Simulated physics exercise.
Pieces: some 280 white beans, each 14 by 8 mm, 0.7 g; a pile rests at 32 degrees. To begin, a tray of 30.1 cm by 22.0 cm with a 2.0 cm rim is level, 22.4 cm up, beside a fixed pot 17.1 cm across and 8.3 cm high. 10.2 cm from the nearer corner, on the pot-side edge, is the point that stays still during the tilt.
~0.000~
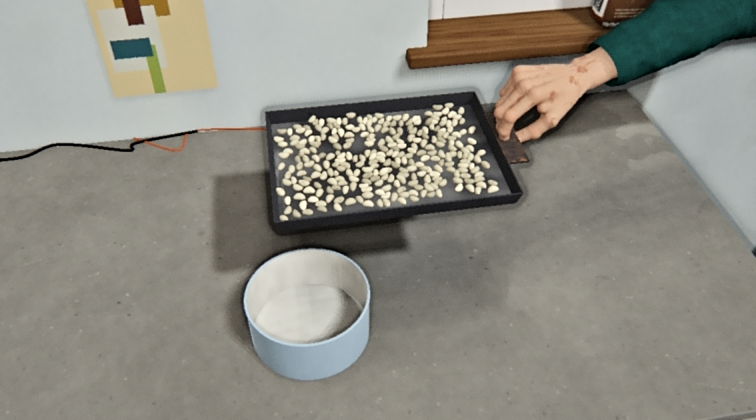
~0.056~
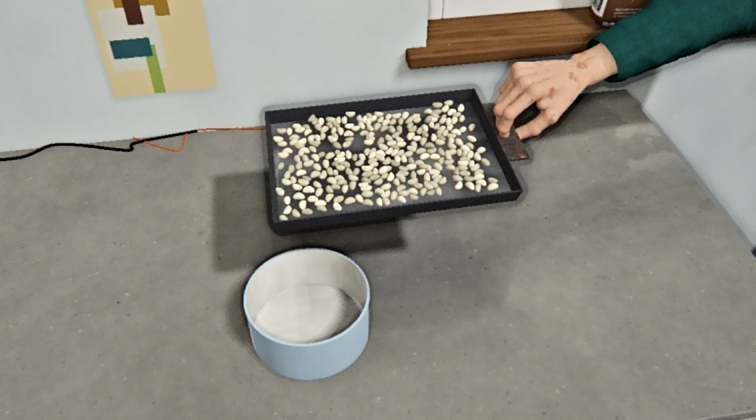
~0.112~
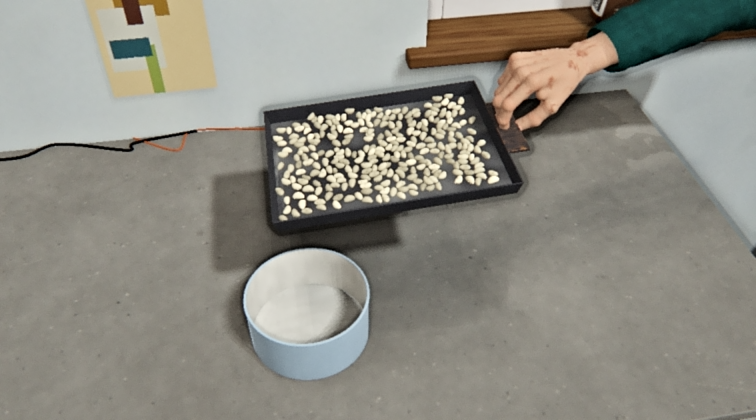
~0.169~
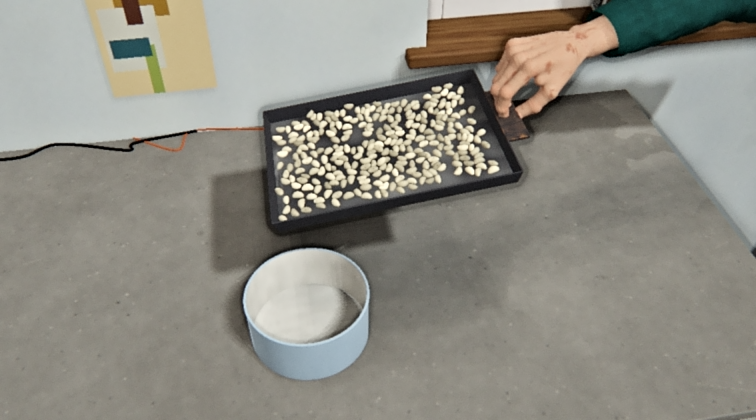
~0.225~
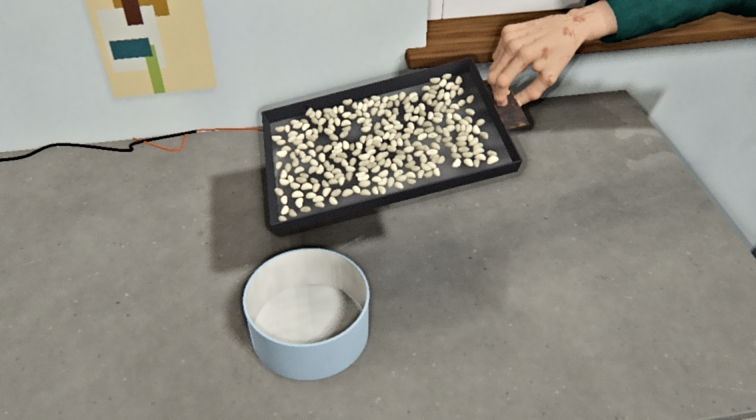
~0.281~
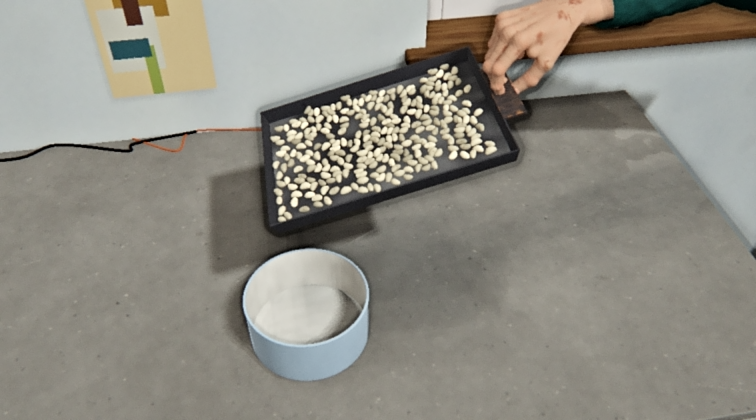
A hand in a green sleeve held a dark tray scattered with white beans above a gray counter, near a pale blue pot, then steadily raised its right side, slanting the tray toward the left.
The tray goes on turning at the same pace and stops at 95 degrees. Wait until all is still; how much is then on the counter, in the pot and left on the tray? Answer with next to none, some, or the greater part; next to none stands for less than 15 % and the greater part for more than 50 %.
Counter: The greater part; pot: Some; left on the tray: Next to none.
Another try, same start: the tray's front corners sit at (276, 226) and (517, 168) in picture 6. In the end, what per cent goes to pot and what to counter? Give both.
Per cent by place - pot 95, counter 5.
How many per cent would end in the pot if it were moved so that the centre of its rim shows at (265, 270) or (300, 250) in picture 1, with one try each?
About 75 percent the first time and about 25 percent the second.
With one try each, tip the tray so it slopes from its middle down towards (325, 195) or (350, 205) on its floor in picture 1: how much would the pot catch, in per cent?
I'd put it at roughly 90 per cent for the first tilt and roughly 100 per cent for the second.
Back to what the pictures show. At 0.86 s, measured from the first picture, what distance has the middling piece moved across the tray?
By then it sits near 11 cm from where it began.
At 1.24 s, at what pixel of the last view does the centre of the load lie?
Load centre, approx.: (262, 180) px.
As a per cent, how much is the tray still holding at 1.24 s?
Load share: Around 65%.
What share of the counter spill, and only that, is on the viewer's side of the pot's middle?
20 %.
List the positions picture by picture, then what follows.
The first frame shows tray tilt 0 degrees, front corners at (278, 219) and (518, 191); middle of the pieces at (381, 154); pot at (307, 294).
The second frame shows tray tilt 1 degrees, front corners at (278, 219) and (518, 188); middle of the pieces at (381, 153).
The third frame shows tray tilt 3 degrees, front corners at (277, 219) and (518, 181), lowest corner left front; middle of the pieces at (380, 149).
The fourth frame shows tray tilt 7 degrees, front corners at (276, 220) and (518, 169), lowest corner left front; middle of the pieces at (379, 144).
The fifth frame shows tray tilt 11 degrees, front corners at (275, 221) and (517, 159), lowest corner left front; middle of the pieces at (378, 139).
The sixth frame shows tray tilt 15 degrees, front corners at (274, 222) and (514, 148), lowest corner left front; middle of the pieces at (376, 135); pot at (306, 294). Its pace works out near 65 degrees a second.
Then, at 0.86 s, tilt 53 degrees; the tray holds 100 %, the pot 0 %.
Then, at 1.24 s, tilt 78 degrees; the tray holds 65 %, the pot 5 %.
After 1.72 s, tilt 95 degrees; the tray holds 5 %, the pot 20 %.
By 3.2 s all is still; counter 75 %, pot 25 %, tray 0 %.
